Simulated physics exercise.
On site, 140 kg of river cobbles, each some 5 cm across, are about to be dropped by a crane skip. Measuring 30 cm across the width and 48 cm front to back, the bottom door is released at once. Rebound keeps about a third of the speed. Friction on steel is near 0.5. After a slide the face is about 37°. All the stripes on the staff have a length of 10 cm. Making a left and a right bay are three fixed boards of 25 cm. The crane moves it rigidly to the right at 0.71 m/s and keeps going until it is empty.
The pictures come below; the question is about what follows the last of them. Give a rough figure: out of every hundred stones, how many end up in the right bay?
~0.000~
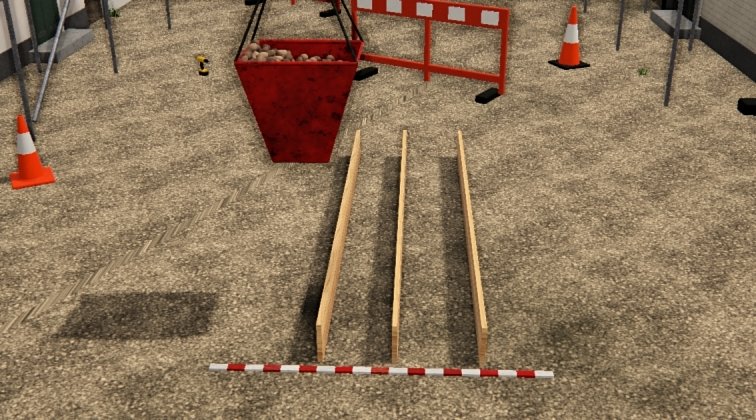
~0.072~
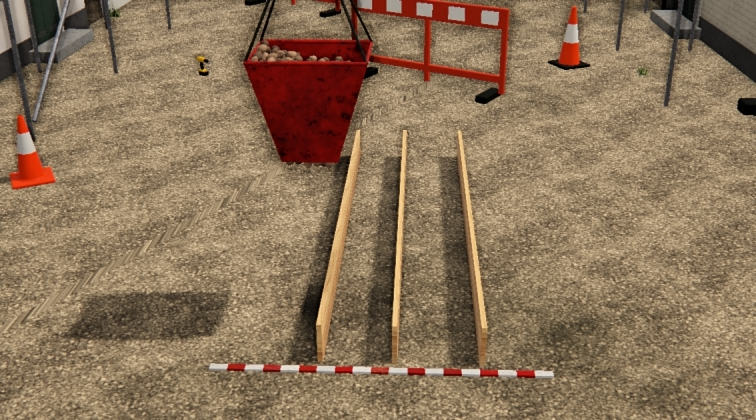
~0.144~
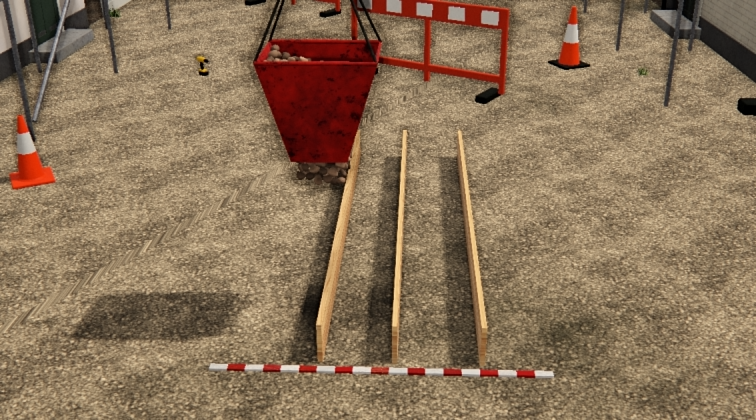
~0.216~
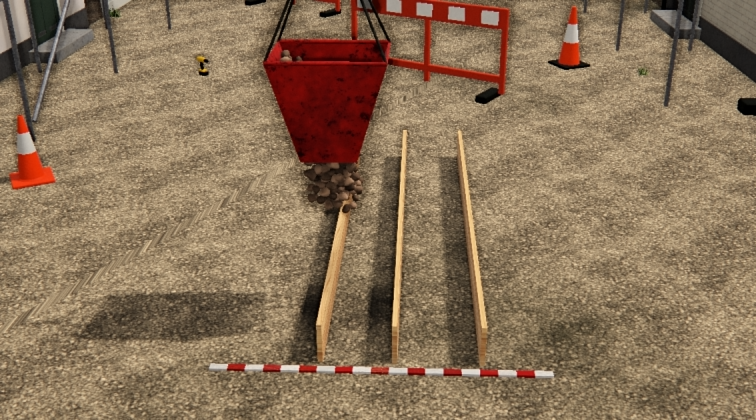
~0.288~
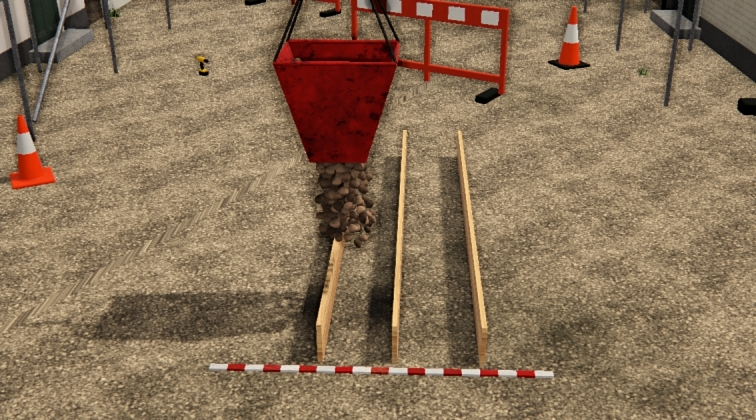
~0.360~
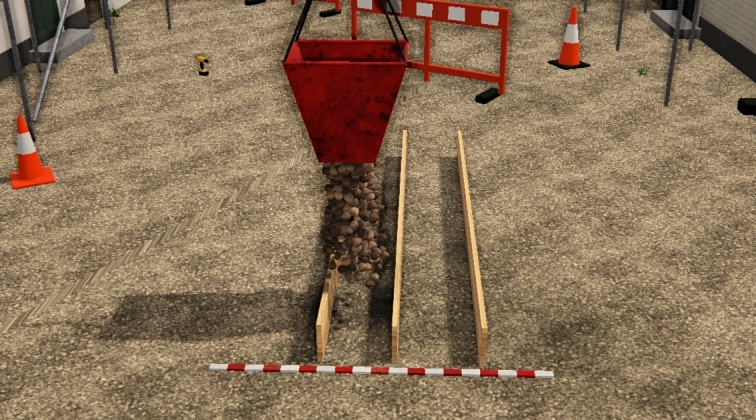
About 37 out of every hundred.
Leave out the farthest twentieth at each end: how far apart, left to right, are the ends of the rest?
Around 80 centimetres.
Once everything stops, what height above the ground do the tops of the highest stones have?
I'd put it at close to 24 cm off the ground.
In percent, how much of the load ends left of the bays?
It works out to some 0 percent.
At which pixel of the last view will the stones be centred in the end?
Middle at rest: Roughly (383, 299).
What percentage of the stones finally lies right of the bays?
I'd put it at roughly 0 in a hundred.
After 0.7 s, 1 % in the crane skip, 80 % falling or lying in the left bay, 20 % falling or lying in the right bay; the stones farthest right are at (424, 300).
After 1.1 s, 0 % in the crane skip, 63 % falling or lying in the left bay, 37 % falling or lying in the right bay; the stones farthest right are at (469, 295).
After 1.7 s, 0 % in the crane skip, 63 % falling or lying in the left bay, 37 % falling or lying in the right bay; the stones farthest right are at (470, 305).
After 2.6 s, 0 % in the crane skip, 63 % falling or lying in the left bay, 37 % falling or lying in the right bay; the stones farthest right are at (470, 305).
After 4.5 s, 0 % in the crane skip, 63 % in the left bay, 37 % in the right bay; the stones farthest right are at (470, 305).
